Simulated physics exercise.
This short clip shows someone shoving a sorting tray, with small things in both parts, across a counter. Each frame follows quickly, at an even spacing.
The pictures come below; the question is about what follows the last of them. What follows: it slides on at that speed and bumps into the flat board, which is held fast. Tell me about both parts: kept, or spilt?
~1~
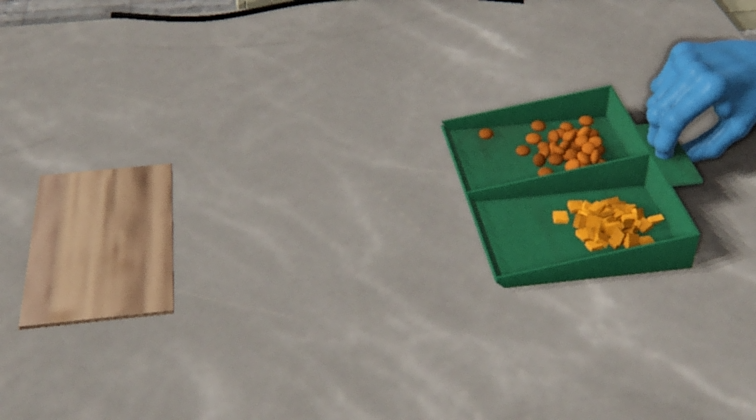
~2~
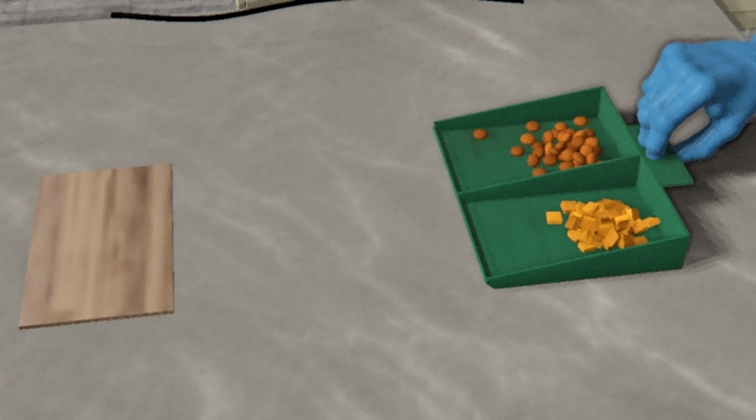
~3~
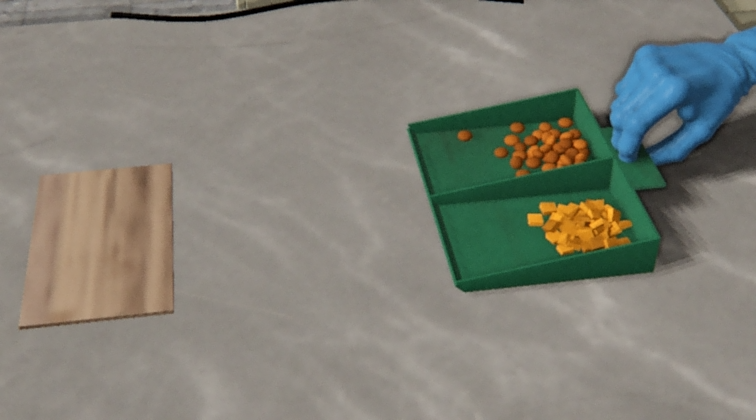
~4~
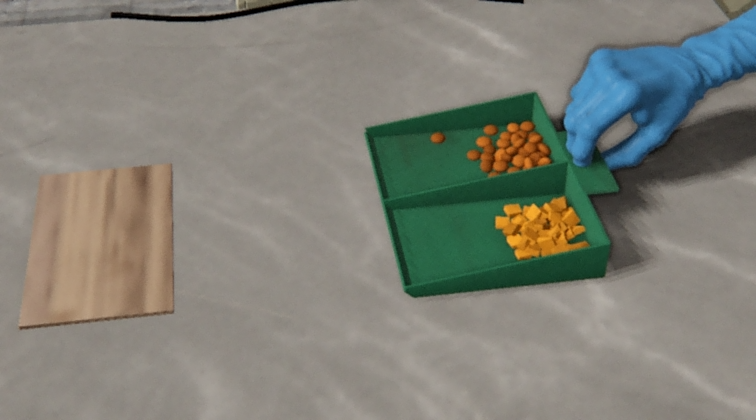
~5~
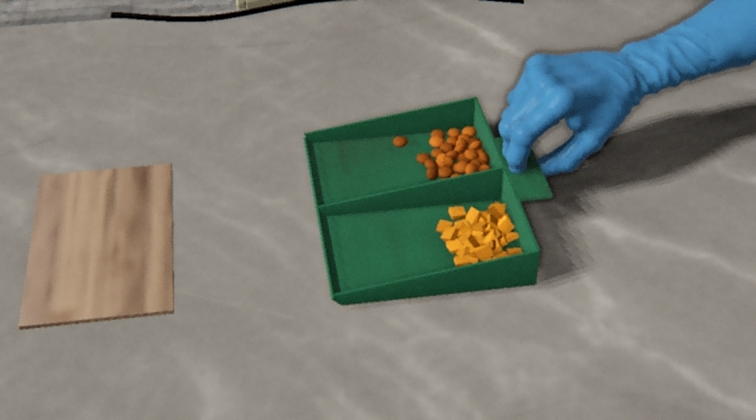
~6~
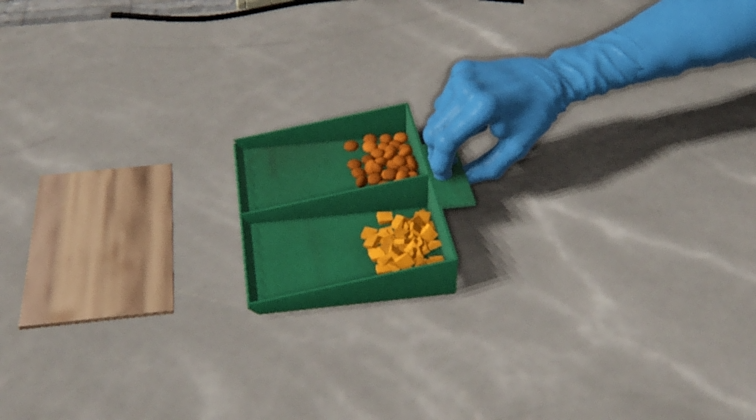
The front lot sheds some pieces; meanwhile the back lot sheds some pieces.
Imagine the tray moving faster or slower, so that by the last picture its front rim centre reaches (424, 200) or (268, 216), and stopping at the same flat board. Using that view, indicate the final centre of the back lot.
Try 1 about (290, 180); try 2 about (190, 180).
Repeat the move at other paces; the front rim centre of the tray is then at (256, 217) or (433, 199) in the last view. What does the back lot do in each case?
First case: It has some bits fly out; next case: It does not spill.
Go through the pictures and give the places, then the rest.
The first picture shows front rim at (467, 196), at rest; flat board at (99, 276); front lot at (606, 220), some small crackers; back lot at (565, 146), some bits of cat kibble.
The second picture shows front rim at (457, 197), hardly any of the way covered; back lot at (561, 147).
The third picture shows front rim at (430, 200), a small part of the way covered; front lot at (582, 224).
The fourth picture shows front rim at (383, 204), about a quarter of the way covered; back lot at (512, 152).
The fifth picture shows front rim at (317, 211), about half of the way covered; front lot at (480, 234).
The sixth picture shows front rim at (241, 218), most of the way covered; flat board at (99, 276); front lot at (403, 242); back lot at (389, 174).
Then, 0.03 s after the last picture, tray still sliding, front rim near (203, 222); front lot all inside; back lot all inside.
Then, 0.17 s after the last picture, tray stopped at the flat board; front lot a small part out of the tray; back lot a small part out of the tray.
Then, 0.38 s after the last picture, tray stopped at the flat board; front lot about a quarter out of the tray; back lot about a third out of the tray.
At rest, tray stopped at the flat board; front lot about a quarter out of the tray; back lot about a third out of the tray.
